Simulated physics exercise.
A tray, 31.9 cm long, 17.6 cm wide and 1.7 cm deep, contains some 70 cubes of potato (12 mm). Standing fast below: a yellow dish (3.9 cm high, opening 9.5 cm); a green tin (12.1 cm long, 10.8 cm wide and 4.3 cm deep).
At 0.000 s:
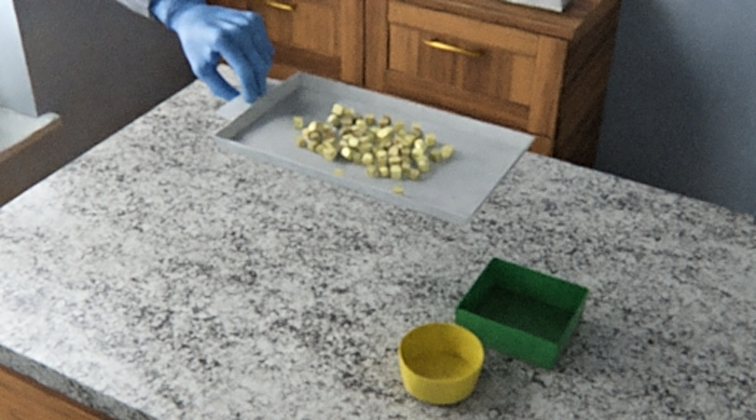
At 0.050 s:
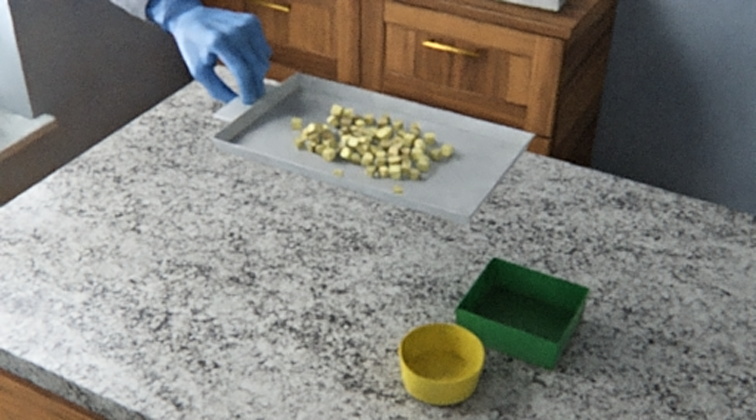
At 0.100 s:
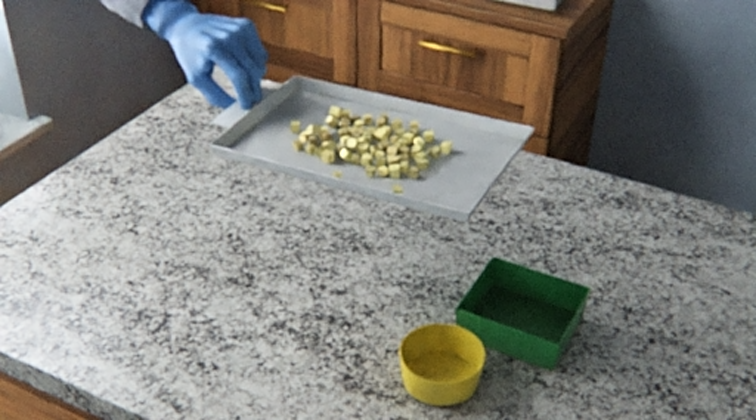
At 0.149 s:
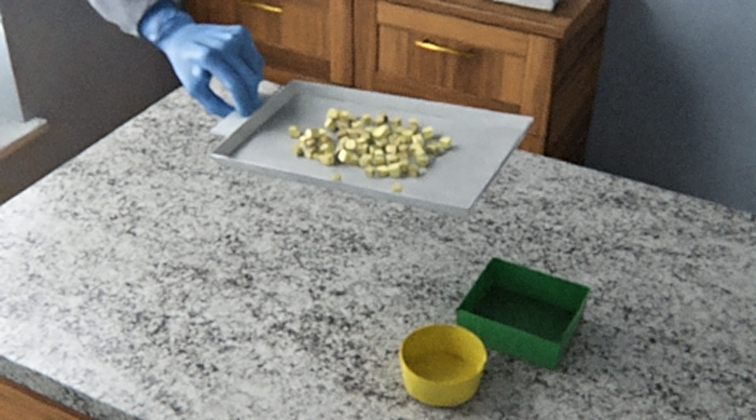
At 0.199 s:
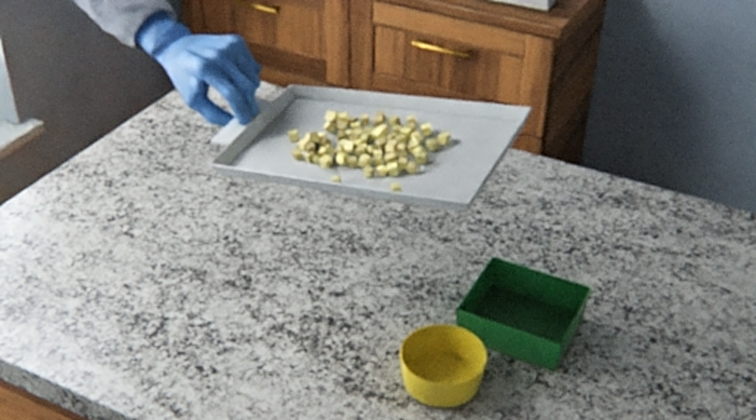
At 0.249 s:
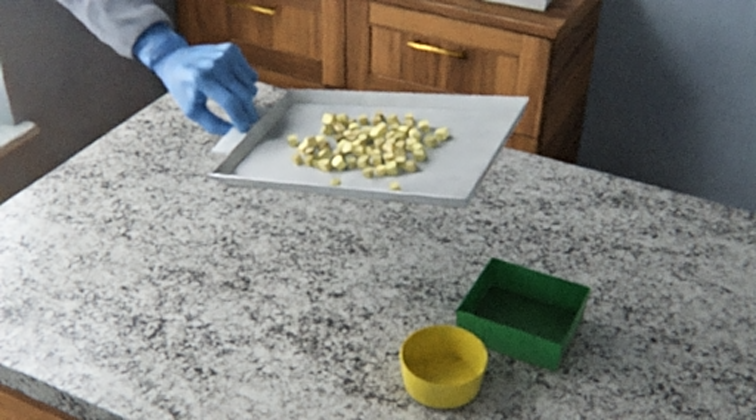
A blue-gloved hand slowly tilted a gray tray of small pale cubes toward the front left, the cubes staying bunched in place, while a yellow dish and green tin sat still on the speckled counter.
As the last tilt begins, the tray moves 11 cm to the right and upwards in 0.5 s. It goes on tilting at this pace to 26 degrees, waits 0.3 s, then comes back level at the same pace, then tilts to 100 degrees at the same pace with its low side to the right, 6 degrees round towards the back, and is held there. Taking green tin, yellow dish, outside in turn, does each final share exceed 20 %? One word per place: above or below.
Green tin: Above. Yellow dish: Below. Outside: Above.
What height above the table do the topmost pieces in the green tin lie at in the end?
2.0 cm, give or take.
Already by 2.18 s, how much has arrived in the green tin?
So far, close to 40 in a hundred.
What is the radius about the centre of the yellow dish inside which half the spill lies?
Distance from centre: Approx. 22 cm.
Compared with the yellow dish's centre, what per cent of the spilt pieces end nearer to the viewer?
I'd say somewhere near 10 in a hundred.
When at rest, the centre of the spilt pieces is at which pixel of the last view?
The spilt pieces are centred close to (601, 362) in the last picture.
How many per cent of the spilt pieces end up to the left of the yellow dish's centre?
I'd put it at around 30 per cent.
After 0.99 s, tilt 12 degrees; tray 100 %; middle of all pieces on or above the table near (309, 152).
Then, at 1.61 s, tilt 28 degrees; tray 100 %; middle of all pieces on or above the table near (389, 110).
Then, at 2.18 s, tilt 73 degrees; tray 20 %, outside 35 %, green tin 40 %; middle of all pieces on or above the table near (550, 317).
Then, at 2.73 s, tilt 100 degrees; outside 60 %, green tin 40 %; middle of all pieces on or above the table near (566, 340).
In the end, at 3.6 s, yellow dish 0 %, tray 0 %, outside 60 %, green tin 40 %.
